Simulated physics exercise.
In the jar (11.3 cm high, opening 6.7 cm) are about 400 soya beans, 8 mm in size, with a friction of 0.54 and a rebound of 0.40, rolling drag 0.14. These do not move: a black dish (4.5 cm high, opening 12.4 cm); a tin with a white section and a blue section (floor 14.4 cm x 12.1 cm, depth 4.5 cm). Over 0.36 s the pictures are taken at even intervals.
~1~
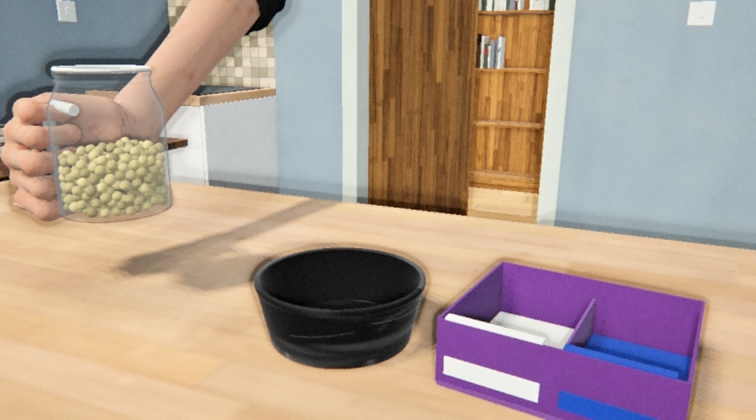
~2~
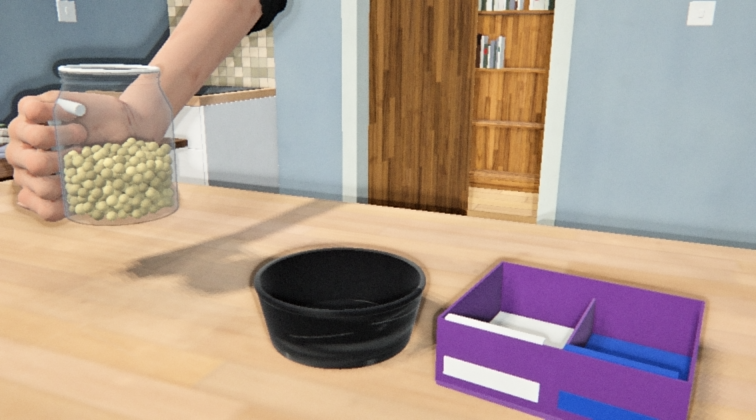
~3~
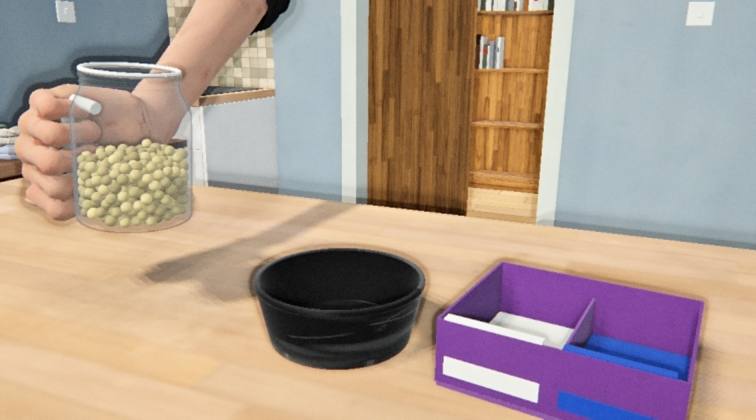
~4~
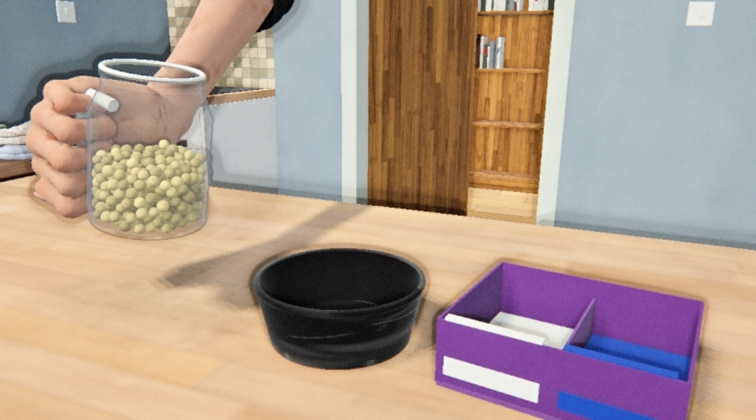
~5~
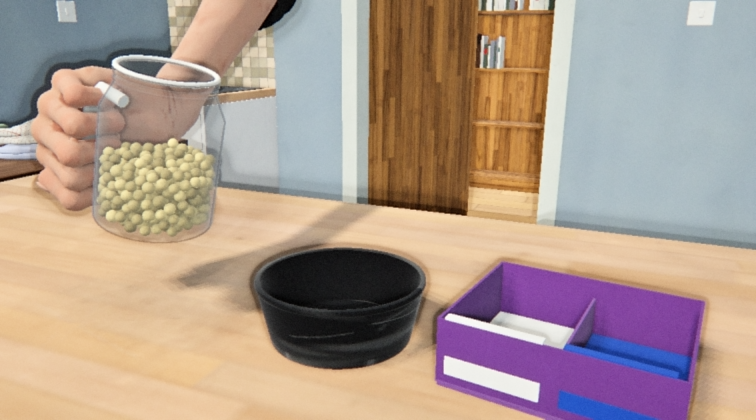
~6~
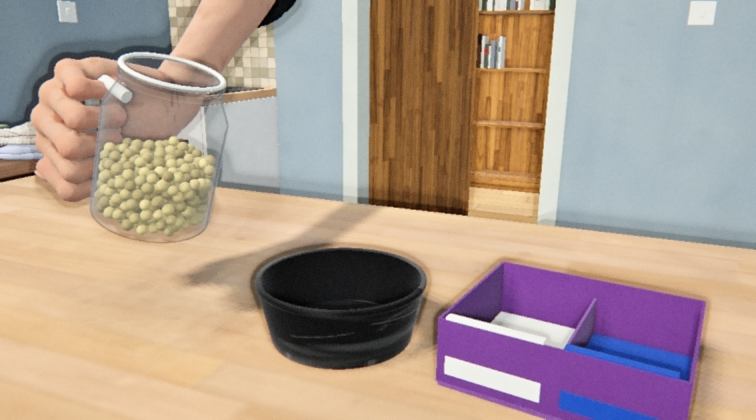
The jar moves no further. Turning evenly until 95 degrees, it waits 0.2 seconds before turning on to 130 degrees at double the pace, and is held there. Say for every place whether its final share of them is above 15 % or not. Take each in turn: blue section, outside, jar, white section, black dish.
Blue section - not above; outside - above; jar - not above; white section - not above; black dish - above.
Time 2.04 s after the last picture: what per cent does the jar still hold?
55 per cent.
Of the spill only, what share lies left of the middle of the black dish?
90 %, give or take.
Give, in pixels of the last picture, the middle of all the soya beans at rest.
Near pixel (253, 340).
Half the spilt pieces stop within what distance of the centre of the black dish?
10 cm.
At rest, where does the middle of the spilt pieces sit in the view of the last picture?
(230, 351), more or less.
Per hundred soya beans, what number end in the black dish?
Some 20 per cent.
Then, 0.61 s after the last picture, tilt 57 degrees; jar 100 %; middle of all pieces near (147, 162).
Then, 1.12 s after the last picture, tilt 88 degrees; jar 100 %; middle of all pieces near (152, 151).
Then, 1.59 s after the last picture, tilt 100 degrees; jar 100 %; middle of all pieces near (157, 151).
Then, 2.04 s after the last picture, tilt 130 degrees; outside 20 %, jar 55 %, black dish 15 %, in the air 10 %; middle of all pieces near (219, 238).
In the end, blue section 0 %, outside 75 %, jar 0 %, white section 0 %, black dish 20 %.
